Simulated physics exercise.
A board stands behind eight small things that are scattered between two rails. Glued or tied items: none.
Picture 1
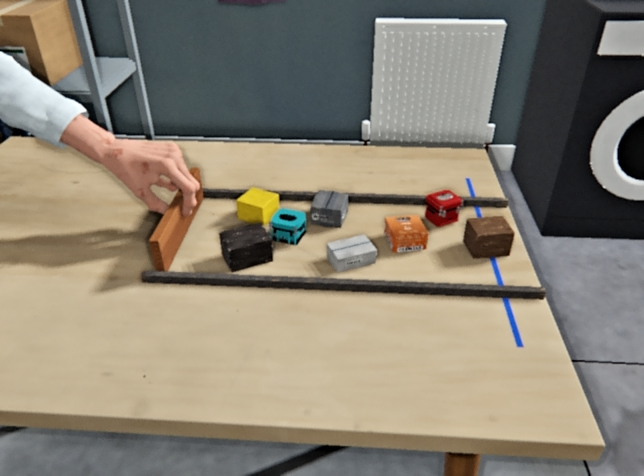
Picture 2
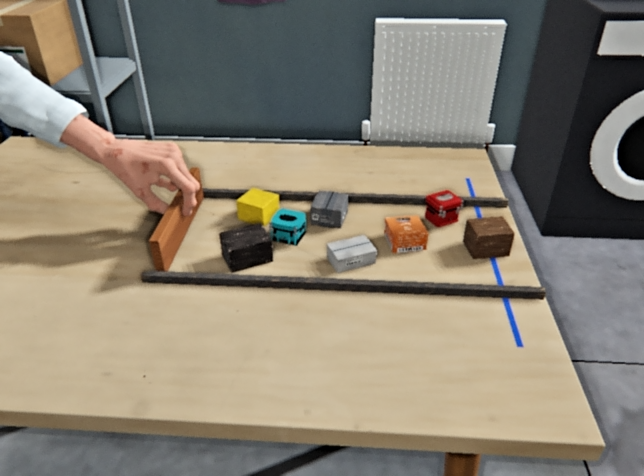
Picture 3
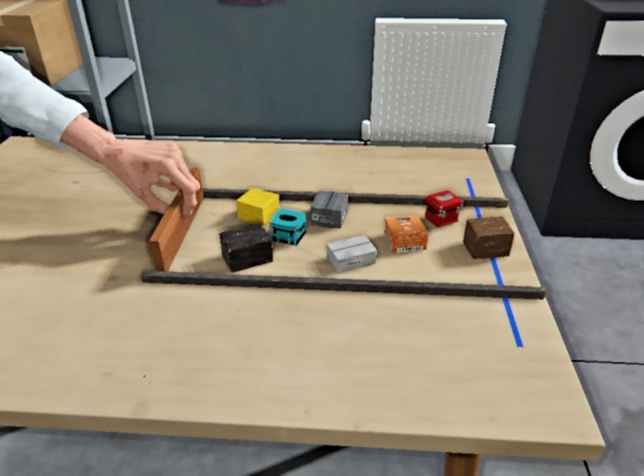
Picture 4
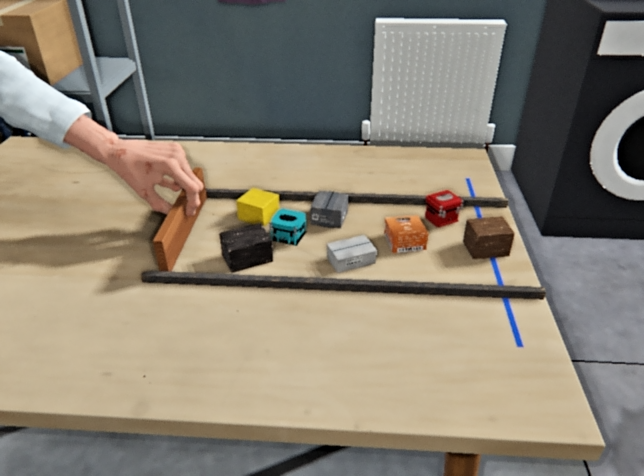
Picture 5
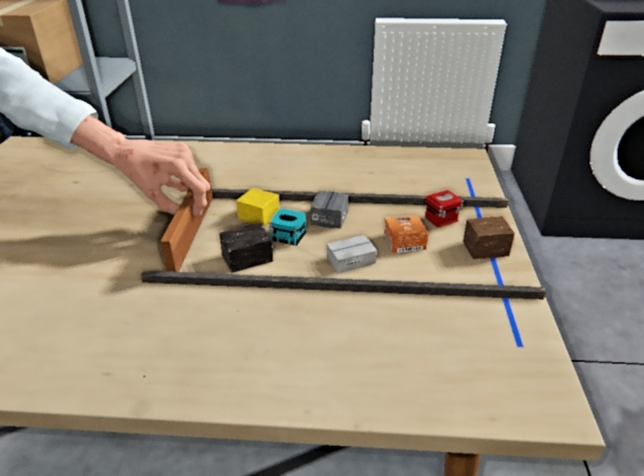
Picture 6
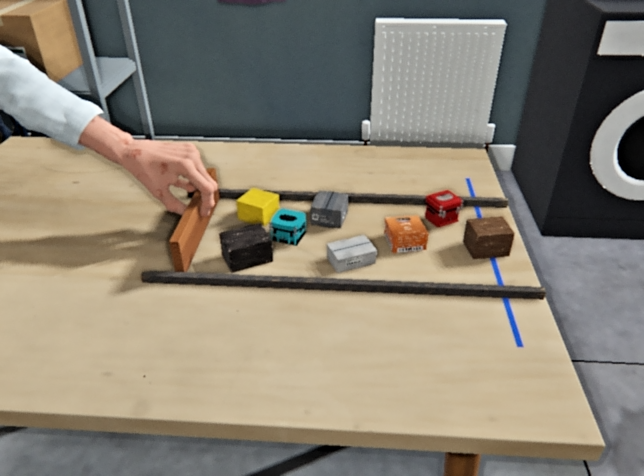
At first, a hand holds an orange-brown board upright at the left end of two dark rails, with eight small, differently coloured boxes scattered between them on a wooden table. Then the hand slides the board slightly to the right, toward the black and yellow boxes, while the boxes stay still.
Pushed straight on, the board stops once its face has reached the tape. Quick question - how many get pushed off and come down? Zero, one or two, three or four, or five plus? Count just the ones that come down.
Overboard: Over four.
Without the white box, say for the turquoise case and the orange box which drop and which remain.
Looking at the two, the turquoise case stays up top and the orange box ends up below.
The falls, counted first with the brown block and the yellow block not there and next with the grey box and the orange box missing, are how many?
You'd count 3 the first time and 3 the second time.
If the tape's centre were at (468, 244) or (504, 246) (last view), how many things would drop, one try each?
The floor gets 3 the first time and 5 the second.
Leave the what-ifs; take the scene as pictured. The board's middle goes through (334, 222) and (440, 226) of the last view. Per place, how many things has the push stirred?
6, then 8.
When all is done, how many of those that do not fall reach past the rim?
Tally: 1.
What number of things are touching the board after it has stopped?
It is in contact with 3.
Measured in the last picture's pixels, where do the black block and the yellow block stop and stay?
Result: One about (524, 265), other about (498, 212).
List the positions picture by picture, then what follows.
The first frame shows brown block (488, 237); red case (443, 209); orange box (406, 233); board (180, 217); tape (489, 245).
The second frame shows red case (443, 209); turquoise case (289, 227).
The third frame shows orange box (406, 234); board (180, 217).
The fourth frame shows brown block (488, 238); black block (246, 247).
The fifth frame shows red case (443, 209); grey box (330, 209).
The sixth frame shows brown block (488, 238); red case (443, 209); orange box (406, 234); board (198, 218); tape (489, 245).
Early on, none off yet; brown block at rest near (488, 238); red case at rest near (443, 209); orange box moving near (409, 233).
Finally, the number that fall off is five or more; lost, grey box, white box, orange box, red case and brown block.
